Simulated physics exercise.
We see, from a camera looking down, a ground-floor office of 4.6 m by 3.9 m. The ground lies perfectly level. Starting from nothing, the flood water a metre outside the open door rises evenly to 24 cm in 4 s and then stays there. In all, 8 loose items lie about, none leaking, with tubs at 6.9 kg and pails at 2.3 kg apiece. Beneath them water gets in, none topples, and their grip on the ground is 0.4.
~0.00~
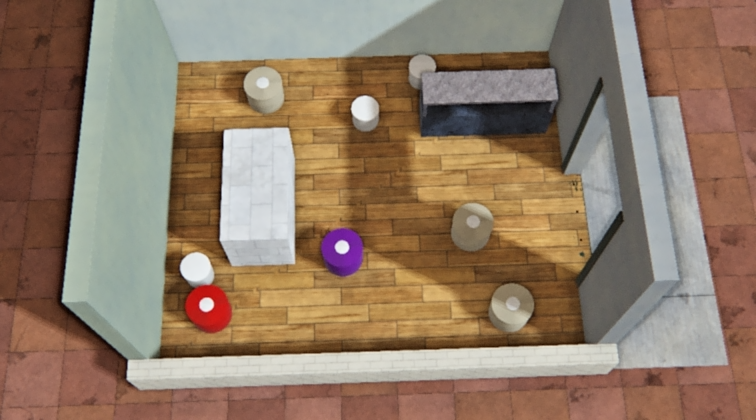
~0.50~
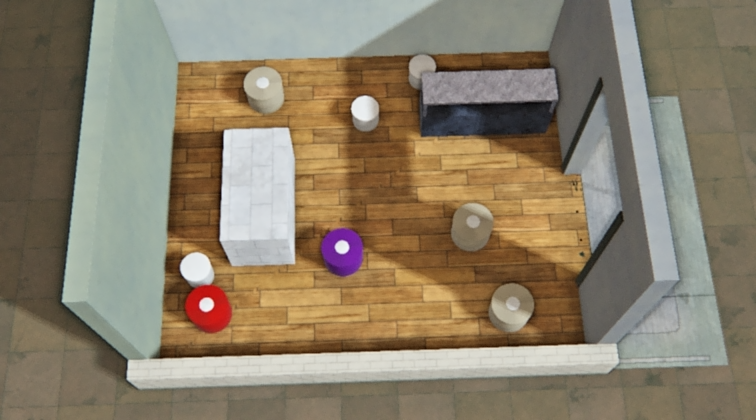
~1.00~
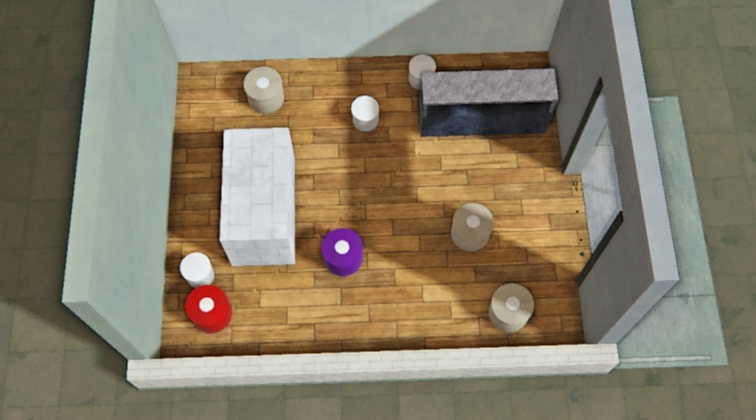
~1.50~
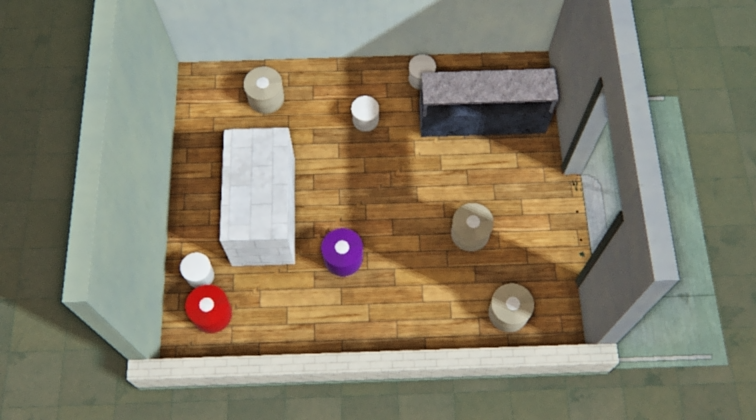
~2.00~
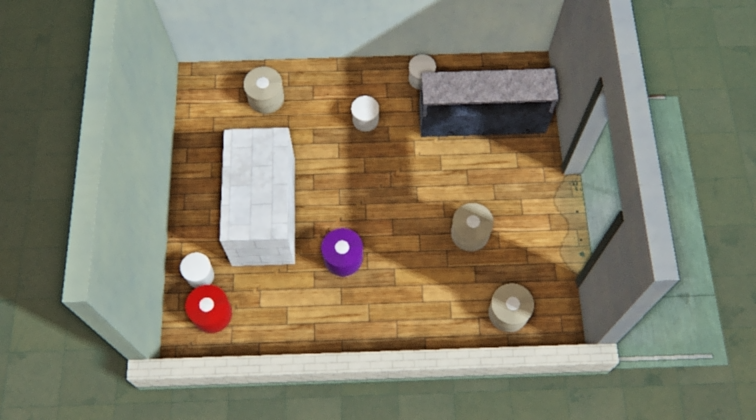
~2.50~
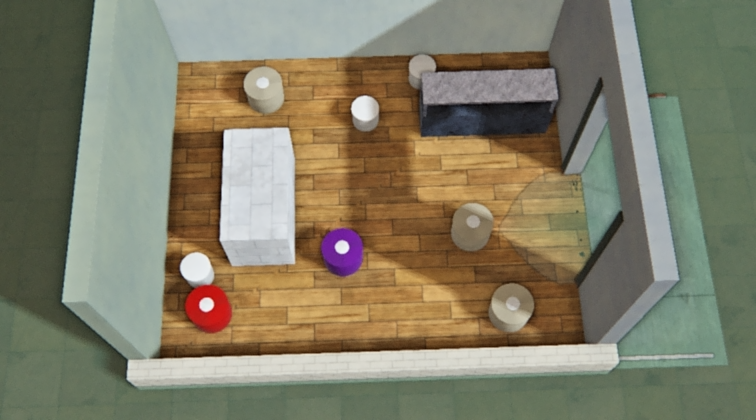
Water spreads over the reddish paving outside a small roofless room seen from above, turning the ground dull brown, then murky green. A thin, clear sheet then slips through the doorway on the right and fans a short way across the wooden floor, while the red and purple tubs stay still.
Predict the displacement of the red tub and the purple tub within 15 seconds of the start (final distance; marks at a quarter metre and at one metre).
First the red tub, which goes far off, then the purple tub, which goes far off.
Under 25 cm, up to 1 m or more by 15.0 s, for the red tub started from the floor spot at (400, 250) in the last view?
I'd say it goes a long distance.
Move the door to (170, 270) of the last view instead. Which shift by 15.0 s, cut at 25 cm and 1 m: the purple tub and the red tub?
Purple tub: Long trip; red tub: Long trip.
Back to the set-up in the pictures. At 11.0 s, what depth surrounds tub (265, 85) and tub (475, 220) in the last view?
Depth approx. 16 cm / 7 cm.
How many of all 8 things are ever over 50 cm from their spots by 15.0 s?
The number is 8.
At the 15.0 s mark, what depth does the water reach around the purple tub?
Depth: About 17 cm.
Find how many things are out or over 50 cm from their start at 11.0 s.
7.
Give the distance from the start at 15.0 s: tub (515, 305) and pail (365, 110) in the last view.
Respectively 50 and 200 centimetres.
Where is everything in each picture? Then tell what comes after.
In the first picture, the red tub at (207, 305) rests on the ground; the purple tub at (342, 247), on the bottom; 0.0 m2 under water; 0 of 8 have shifted.
In the second picture, the red tub at (207, 305), on the bottom; the purple tub at (342, 247), on the bottom; water covers 0.0 m2; 0 of 8 have shifted.
In the third picture, the red tub at (207, 305) rests on the ground; the purple tub at (342, 247), on the bottom; 0.0 m2 under water; 0 of 8 have shifted.
In the fourth picture, the red tub at (207, 305) rests on the ground; the purple tub at (342, 247) rests on the ground; 0.0 m2 under water; 0 of 8 have shifted.
In the fifth picture, the red tub at (207, 305), on the bottom; the purple tub at (342, 247), on the bottom; 0.1 m2 under water; 0 of 8 have shifted.
In the sixth picture, the red tub at (207, 305) rests on the ground; the purple tub at (342, 247), on the bottom; 0.7 m2 under water; 0 of 8 have shifted.
After 3.5 s the red tub is near (207, 305), 0.0 m from its start, aground; the purple tub is near (342, 247), 0.0 m from its start, aground; 0 afloat.
After 6.8 s the red tub is near (178, 276), 0.4 m from its start, afloat; the purple tub is near (298, 295), 0.7 m from its start, afloat; 5 afloat.
After 11.0 s the red tub is near (271, 91), 2.6 m from its start, afloat; the purple tub is near (209, 142), 2.0 m from its start, afloat; 8 afloat.
After 15.0 s the red tub is near (401, 87), 3.3 m from its start, afloat; the purple tub is near (276, 116), 1.7 m from its start, afloat; 8 afloat.
